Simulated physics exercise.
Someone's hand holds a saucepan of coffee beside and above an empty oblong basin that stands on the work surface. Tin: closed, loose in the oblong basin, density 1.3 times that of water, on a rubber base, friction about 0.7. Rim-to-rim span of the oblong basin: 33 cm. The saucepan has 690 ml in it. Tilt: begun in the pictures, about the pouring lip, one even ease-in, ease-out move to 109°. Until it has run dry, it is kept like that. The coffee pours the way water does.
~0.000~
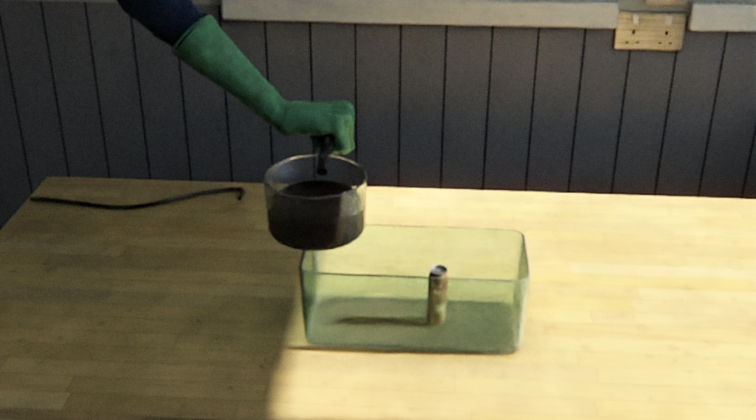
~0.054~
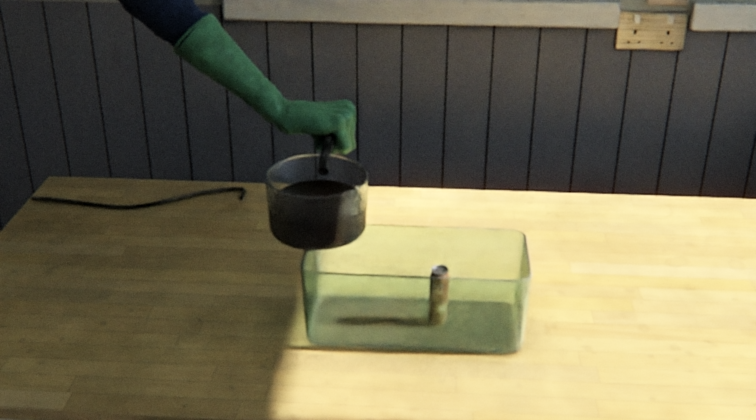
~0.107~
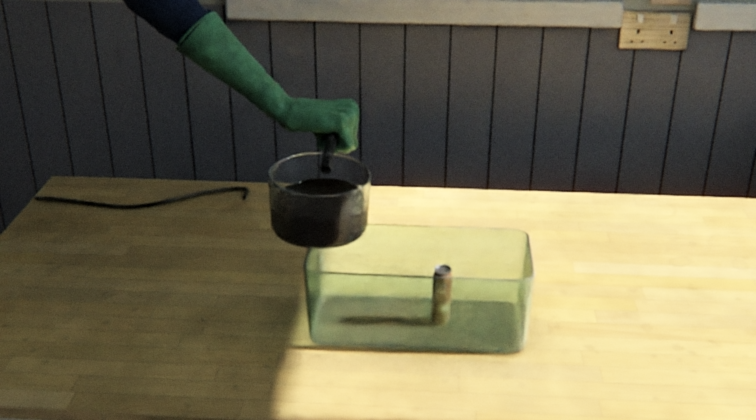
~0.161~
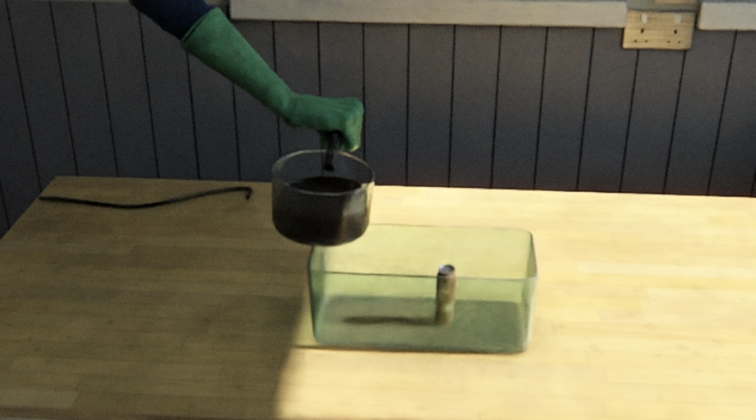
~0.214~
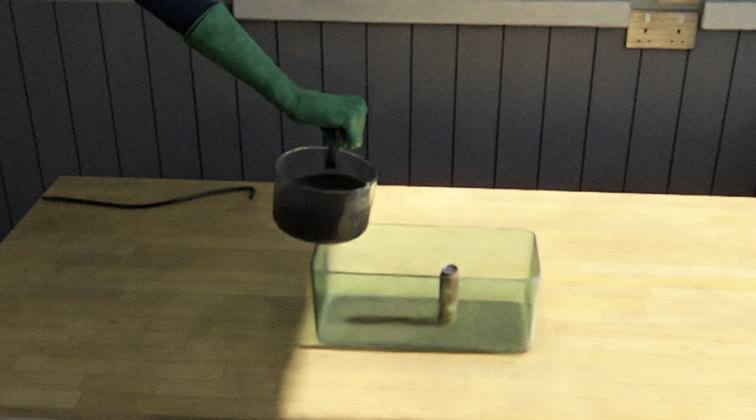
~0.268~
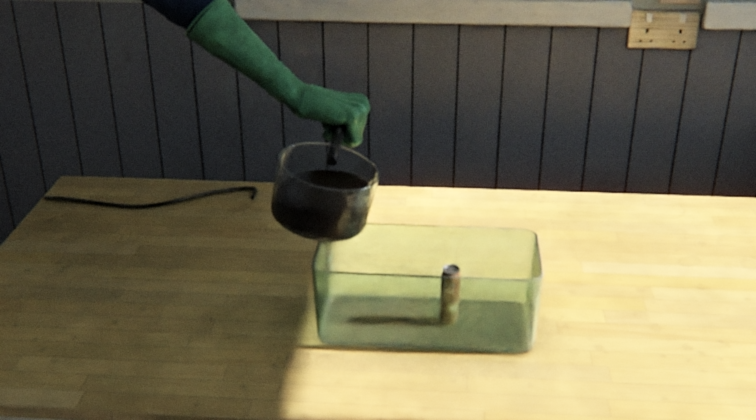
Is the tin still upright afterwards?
It keels over.
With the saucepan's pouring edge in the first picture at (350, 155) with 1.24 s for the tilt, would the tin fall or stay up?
Result: Tin tipped over.
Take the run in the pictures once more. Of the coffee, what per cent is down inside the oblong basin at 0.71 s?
The basin holds roughly 1 in a hundred parts at that moment.
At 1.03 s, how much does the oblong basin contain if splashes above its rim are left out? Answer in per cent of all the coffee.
My estimate is about 60 percent.
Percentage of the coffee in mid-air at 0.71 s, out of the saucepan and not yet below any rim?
20 per cent.
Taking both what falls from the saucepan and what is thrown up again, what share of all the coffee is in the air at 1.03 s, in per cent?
About 24 % of the total.
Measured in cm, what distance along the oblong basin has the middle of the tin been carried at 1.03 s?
Estimate: Around 0 cm.
After 0.71 s the tilt is 67° and 79 per cent is still to pour; the tin stands where it began.
After 1.03 s the tilt is 102° and 17 per cent is still to pour; the tin stands where it began.
After 1.37 s the tilt is 109° and 0 per cent is still to pour; the tin leans 10°.
After 1.74 s the tilt is 109° and 0 per cent is still to pour; the tin lies on its side.
In the end the tin lies on its side.
